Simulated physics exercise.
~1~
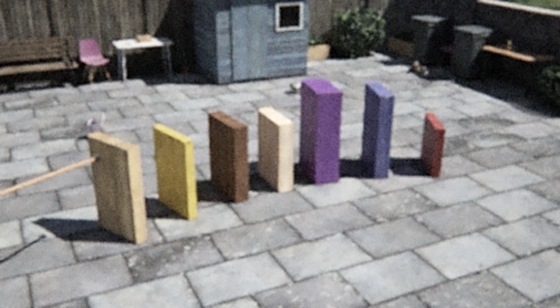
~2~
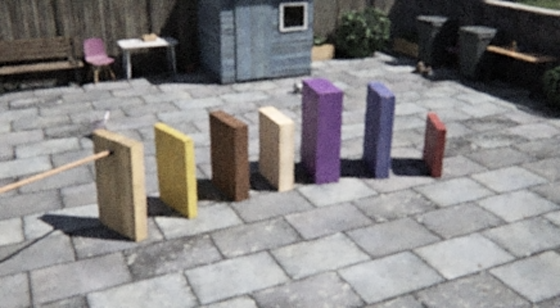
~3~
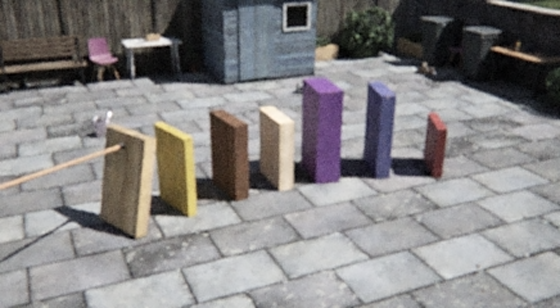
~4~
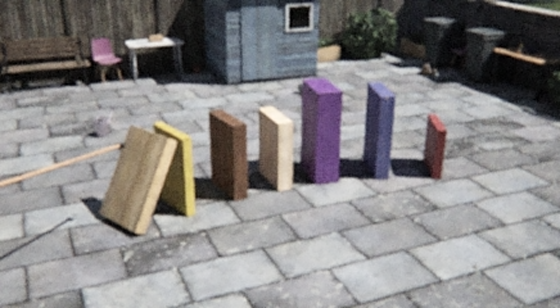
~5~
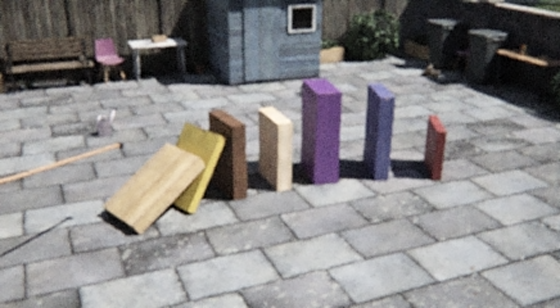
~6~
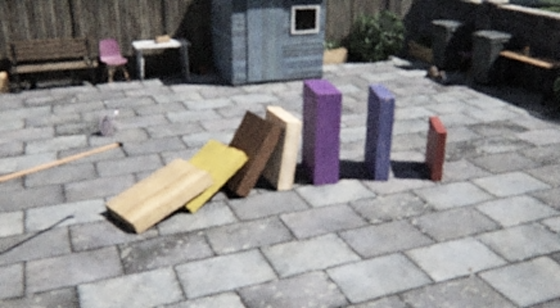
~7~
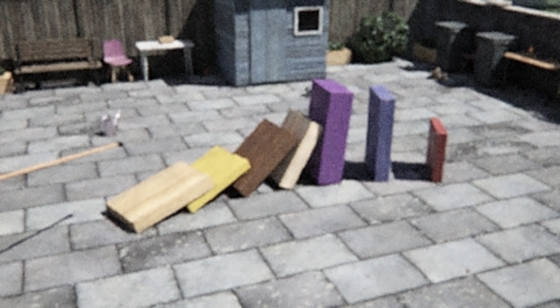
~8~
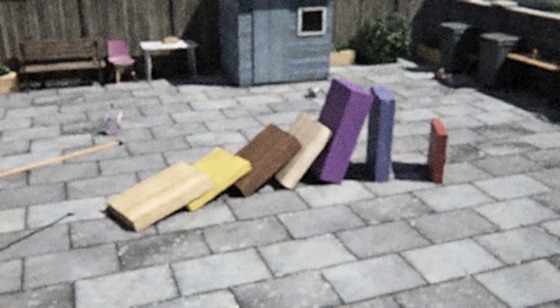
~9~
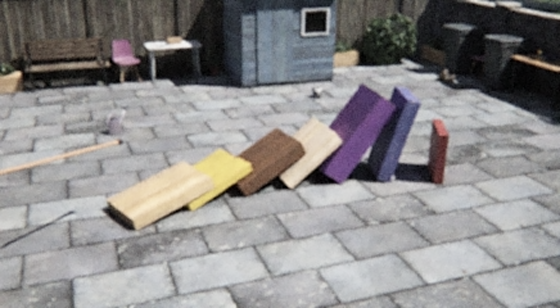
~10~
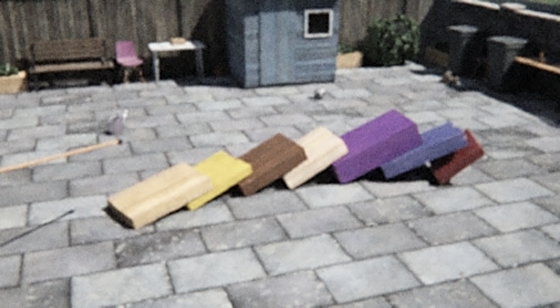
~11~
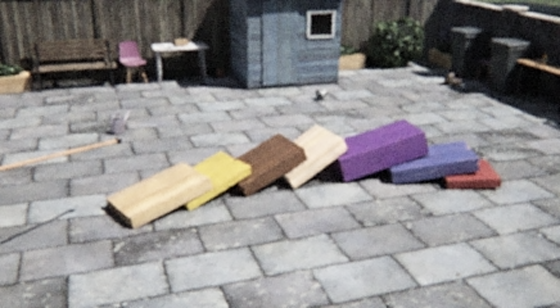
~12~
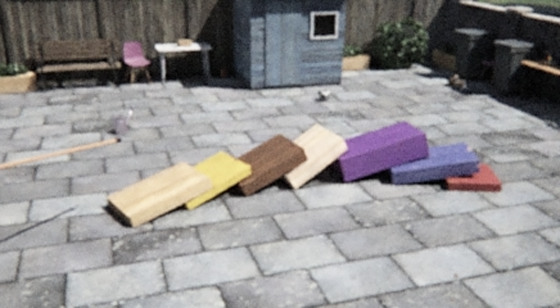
Seven coloured boards toppling one after another across a paved yard after a stick tips the first, all ending up fallen.
